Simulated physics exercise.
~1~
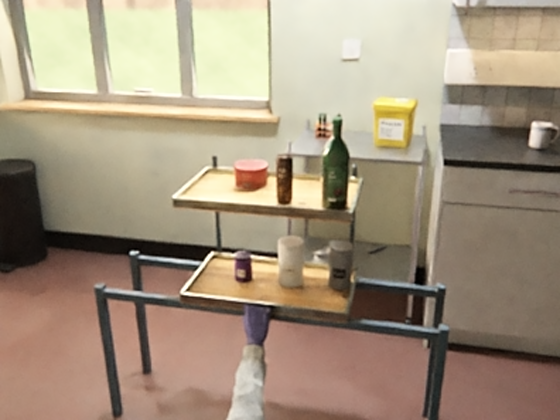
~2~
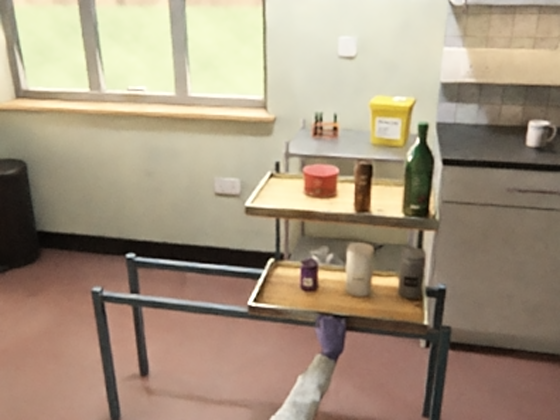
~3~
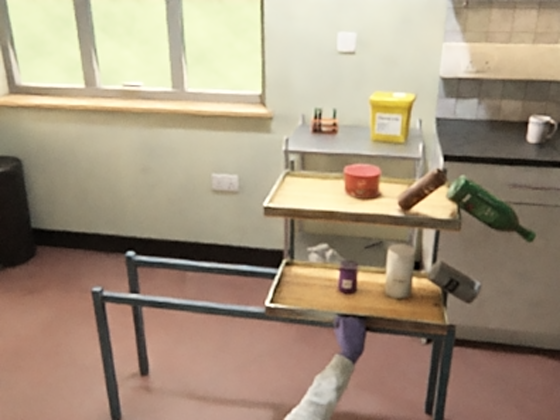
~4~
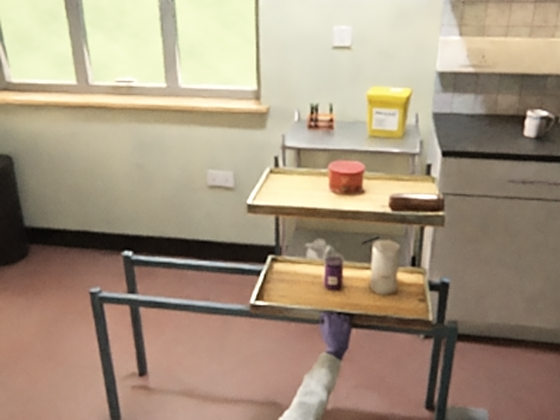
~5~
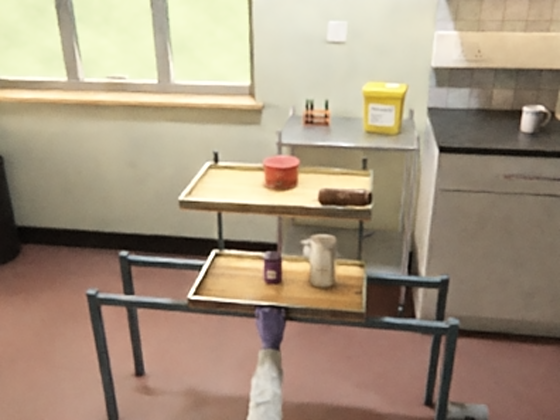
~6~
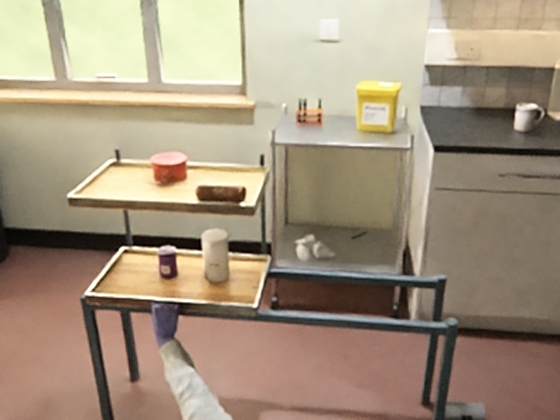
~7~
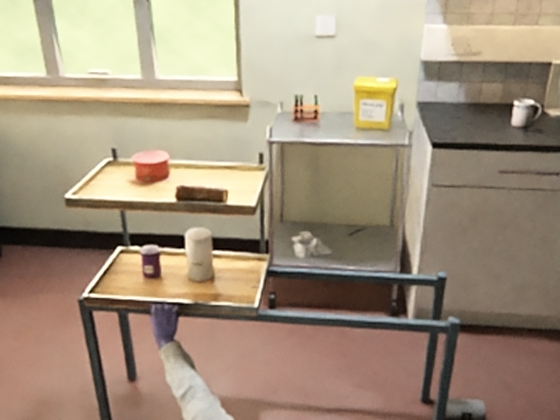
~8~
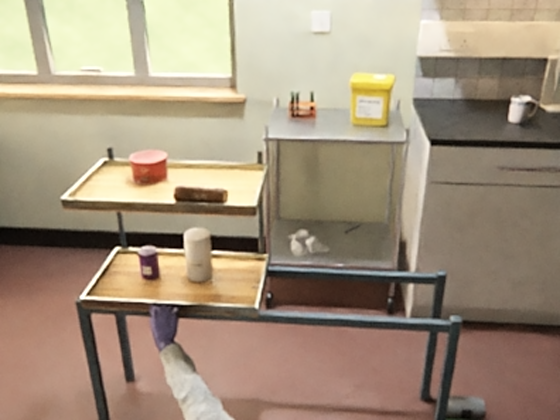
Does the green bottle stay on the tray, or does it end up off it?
The green bottle ends up off the tray. It tips over the right side when the tray reaches the right end.
A green bottle and a grey jar tumbled off a two-level rack tray as a gloved hand ran it to the right, and a brown can toppled over. The hand then moved the tray left, with the can still lying on top.
